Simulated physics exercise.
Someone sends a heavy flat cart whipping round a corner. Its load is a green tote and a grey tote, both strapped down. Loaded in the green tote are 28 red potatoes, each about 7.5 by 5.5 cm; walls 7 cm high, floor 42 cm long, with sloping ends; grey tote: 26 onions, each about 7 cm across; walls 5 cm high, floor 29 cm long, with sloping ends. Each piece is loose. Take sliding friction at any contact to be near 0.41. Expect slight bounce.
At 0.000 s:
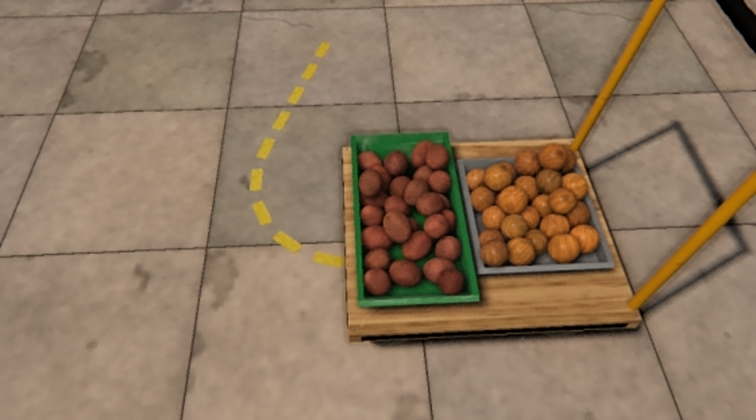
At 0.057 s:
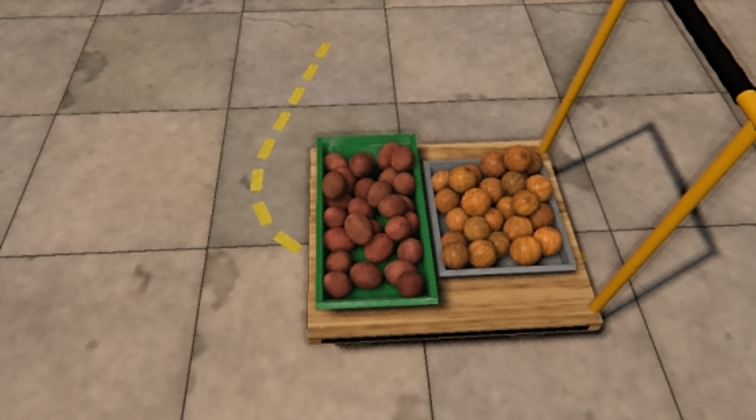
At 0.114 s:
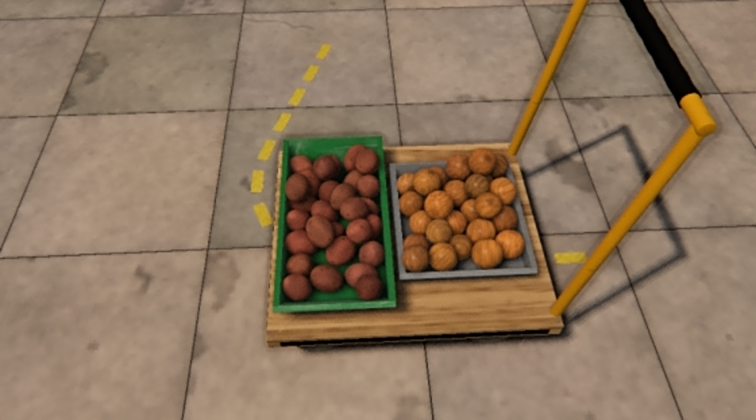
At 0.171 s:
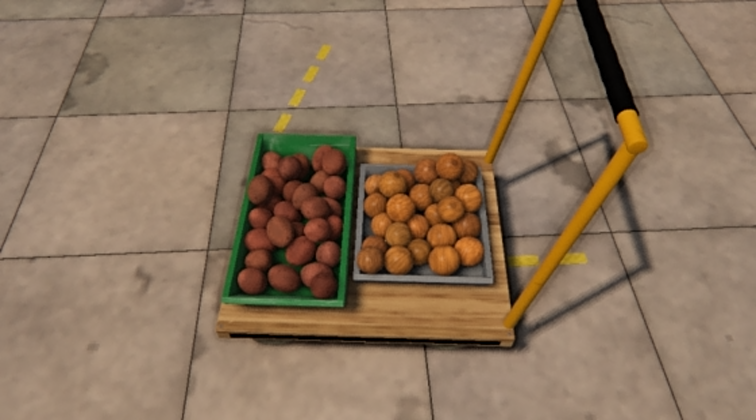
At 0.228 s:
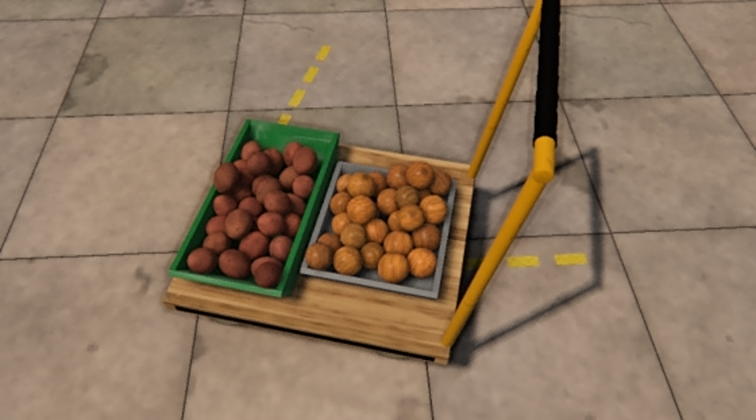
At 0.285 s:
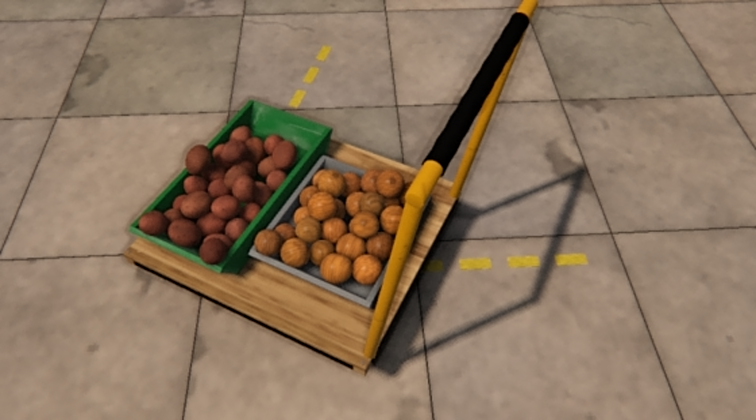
On a floor of large stone tiles, a wooden platform cart carrying a green tote of red potatoes and a grey tote of round orange-brown items rolls left across a dashed yellow line, then turns clockwise.
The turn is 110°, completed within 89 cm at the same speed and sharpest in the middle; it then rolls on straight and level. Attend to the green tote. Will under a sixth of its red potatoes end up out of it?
No, over a sixth end up out.
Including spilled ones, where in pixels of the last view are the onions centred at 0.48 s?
Pixel (234, 175), give or take.
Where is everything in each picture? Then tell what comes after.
In the first picture (each is followed by its nearest rim corner in this view), green tote, (361, 301); grey tote, (482, 268); 0° round, 0 cm rolled; none out.
Green tote, (319, 303); grey tote, (442, 270); 0° round, 9 cm rolled, in the second picture.
Green tote, (276, 306); grey tote, (403, 273); 0° round, 19 cm rolled, in the third picture.
Green tote, (225, 297); grey tote, (356, 274); 5° round, 28 cm rolled, in the fourth picture.
Green tote, (172, 270); grey tote, (304, 268); 15° round, 38 cm rolled, in the fifth picture.
Green tote, (132, 227); grey tote, (253, 250); 30° round, 47 cm rolled; none out, in the sixth picture.
After 0.37 s, green tote 26 in, 2 out and grey tote 26 in, 0 out.
After 0.48 s, green tote 22 in, 6 out and grey tote 25 in, 1 out.
After 0.64 s, green tote 19 in, 9 out and grey tote 18 in, 8 out.
Final count (at 1.10 s), green tote 19 in, 9 out and grey tote 17 in, 9 out. Asked share, 9 of 28, 32 per cent.
